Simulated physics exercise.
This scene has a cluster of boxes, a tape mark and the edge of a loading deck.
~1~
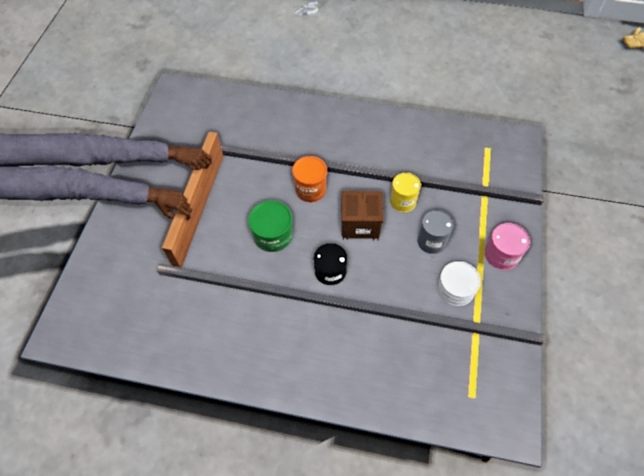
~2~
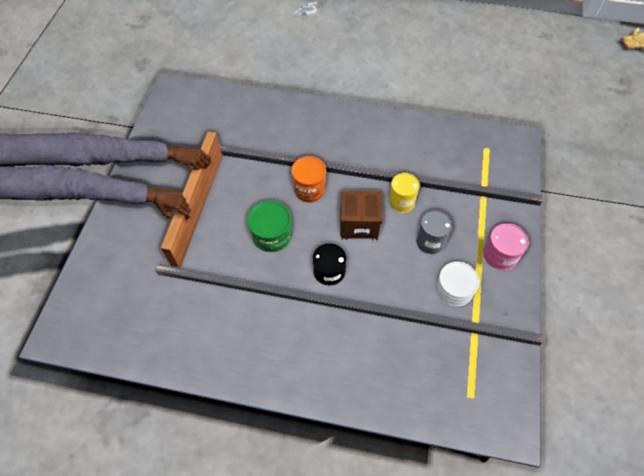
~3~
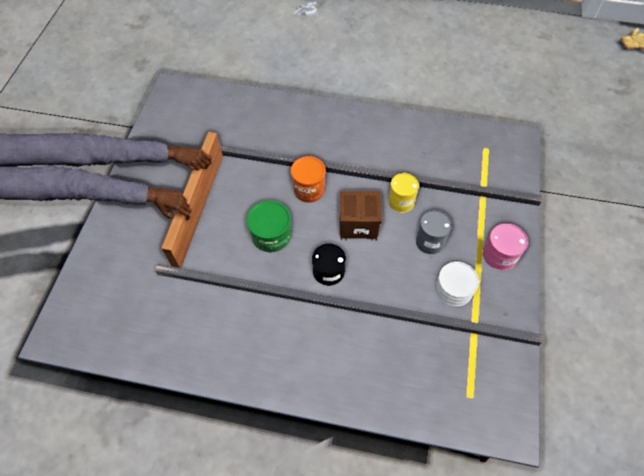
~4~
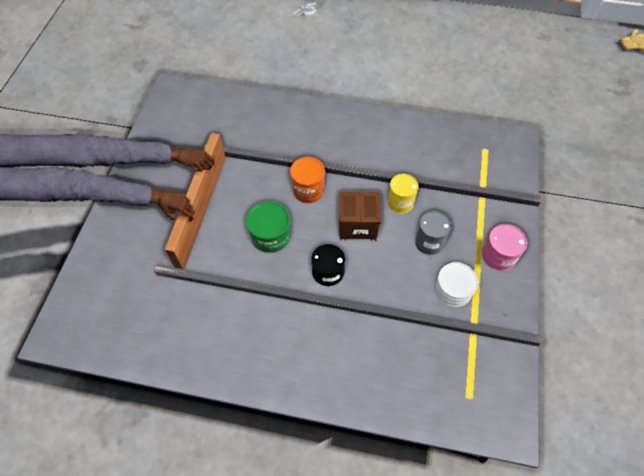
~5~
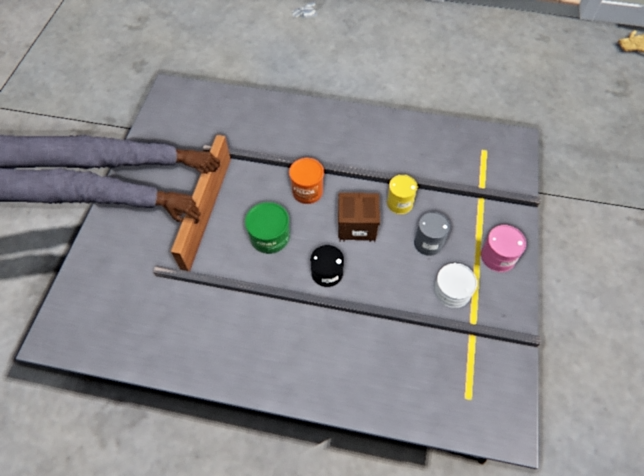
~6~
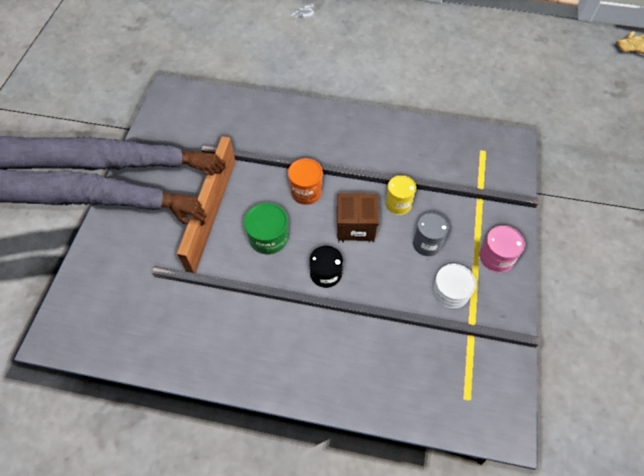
We see two hands holding a wooden plank at the left of a grey deck scattered with colourful canisters and a brown box; the plank stays nearly still, then slides slightly right, while the objects near the yellow tape barely shift.
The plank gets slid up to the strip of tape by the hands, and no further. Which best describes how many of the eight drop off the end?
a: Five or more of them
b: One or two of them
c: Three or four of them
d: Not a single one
b, one or two of them.
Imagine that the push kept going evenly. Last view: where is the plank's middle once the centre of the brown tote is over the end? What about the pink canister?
(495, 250) and (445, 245), more or less.
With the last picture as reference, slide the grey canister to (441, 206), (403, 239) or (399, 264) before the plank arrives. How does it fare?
First it tips off, next it remains, and last it remains.
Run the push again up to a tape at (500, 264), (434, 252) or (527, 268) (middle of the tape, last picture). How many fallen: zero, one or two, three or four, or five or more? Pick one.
Well, in the order given, it's five or more, none and 5 or more.
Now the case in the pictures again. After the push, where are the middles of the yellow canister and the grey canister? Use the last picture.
Looks like one lands around (527, 209), and the other around (539, 271).
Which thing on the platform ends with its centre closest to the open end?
Answer: The grey canister.
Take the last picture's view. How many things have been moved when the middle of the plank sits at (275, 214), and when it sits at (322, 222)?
Counting first: 1, next 4.
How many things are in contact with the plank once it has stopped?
The count is 3.
Early on, none off yet; pink canister at rest near (501, 250); white canister at rest near (454, 286); grey canister at rest near (430, 235).
A while later, none off yet; pink canister travelled a little near (522, 256); white canister travelled a little near (471, 293); grey canister travelled well along near (489, 255).
Finally, the number that fall off is one or two; lost, pink canister.
